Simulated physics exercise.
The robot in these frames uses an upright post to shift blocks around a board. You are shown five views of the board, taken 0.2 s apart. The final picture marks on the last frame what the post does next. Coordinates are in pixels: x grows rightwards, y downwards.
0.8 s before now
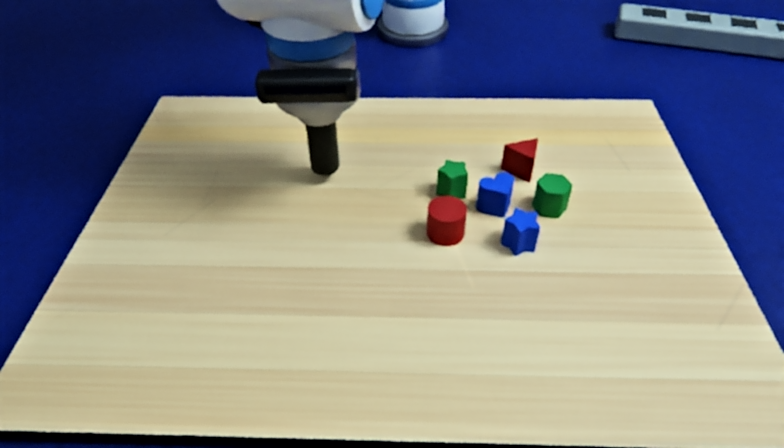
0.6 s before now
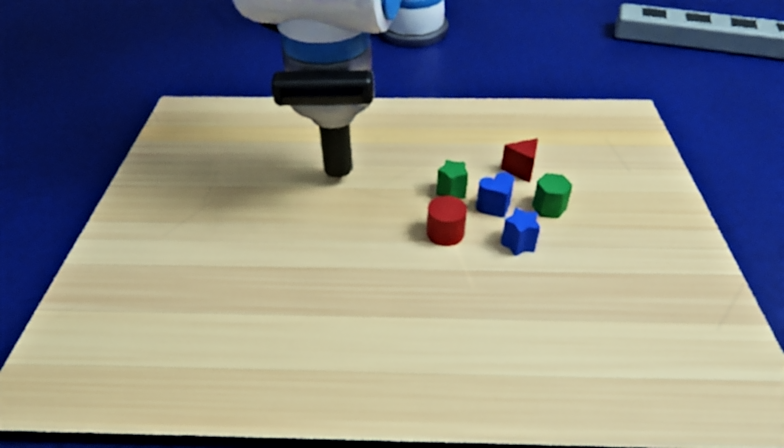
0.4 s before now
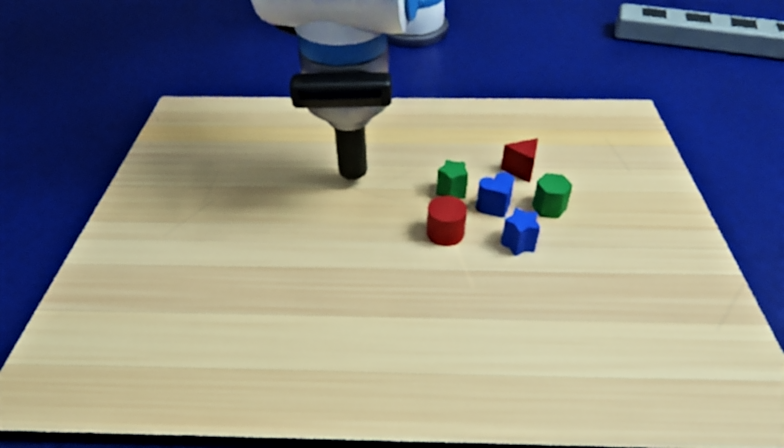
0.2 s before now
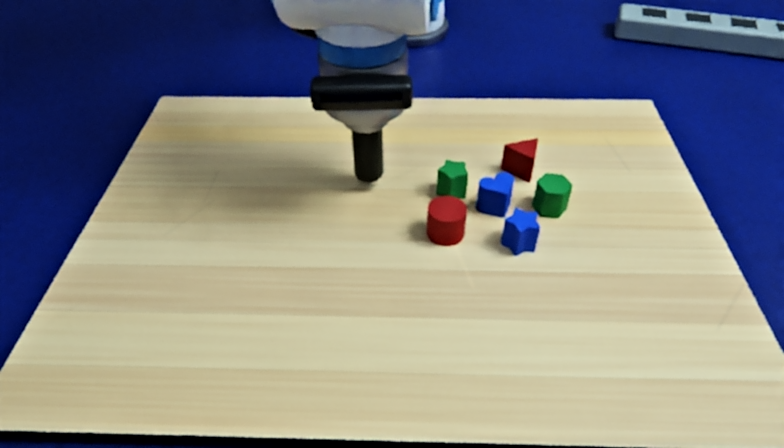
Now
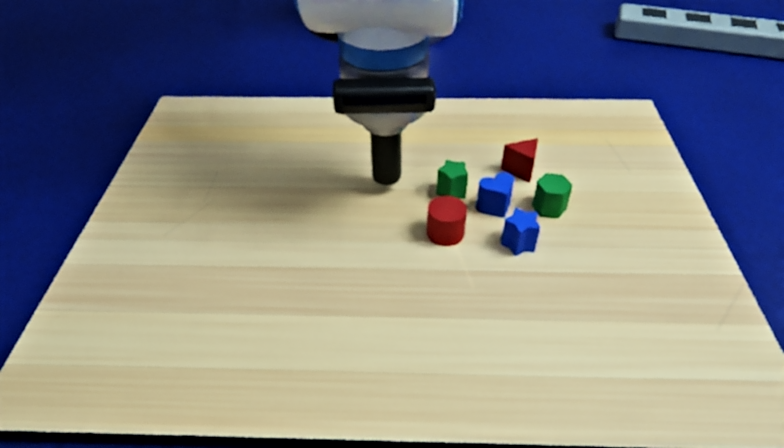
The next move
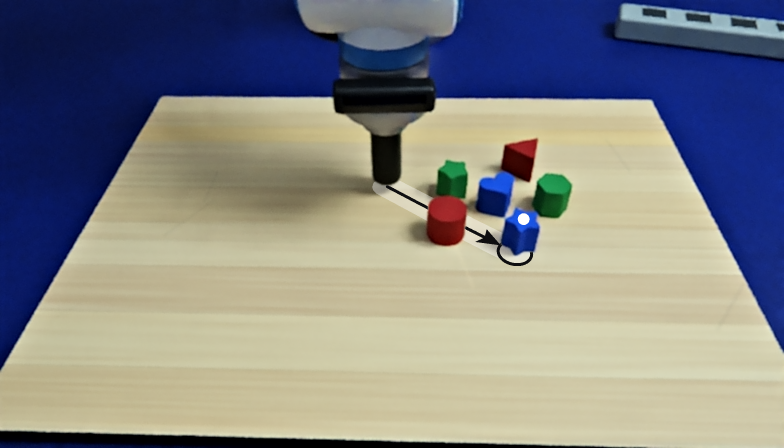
At first, a robot arm holds its dark upright post over a wooden board, to the left of a cluster of red, green and blue blocks. The post then slides steadily a short way rightward, closing much of the gap to the green star block, while all the blocks stay still.
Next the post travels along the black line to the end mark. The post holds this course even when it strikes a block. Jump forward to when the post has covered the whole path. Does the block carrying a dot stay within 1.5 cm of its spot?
No, that is not how it ends up.
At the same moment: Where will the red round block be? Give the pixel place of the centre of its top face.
At pixel (468, 233).
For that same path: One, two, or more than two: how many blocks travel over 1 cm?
Total moved: Two.
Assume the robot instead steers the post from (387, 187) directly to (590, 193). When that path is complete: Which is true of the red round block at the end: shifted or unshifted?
It is not moved.
The line goes from (387, 187) directly to (515, 252); the dot is on the blue star block.
On the path given first. One third of the way, post at (427, 198); nothing pushed yet.
Two thirds of the way, post at (470, 220); red round block at (464, 229).
At the end, post at (517, 243); red round block at (468, 233); green star block unmoved; blue star block at (548, 223), turned 50° anticlockwise.
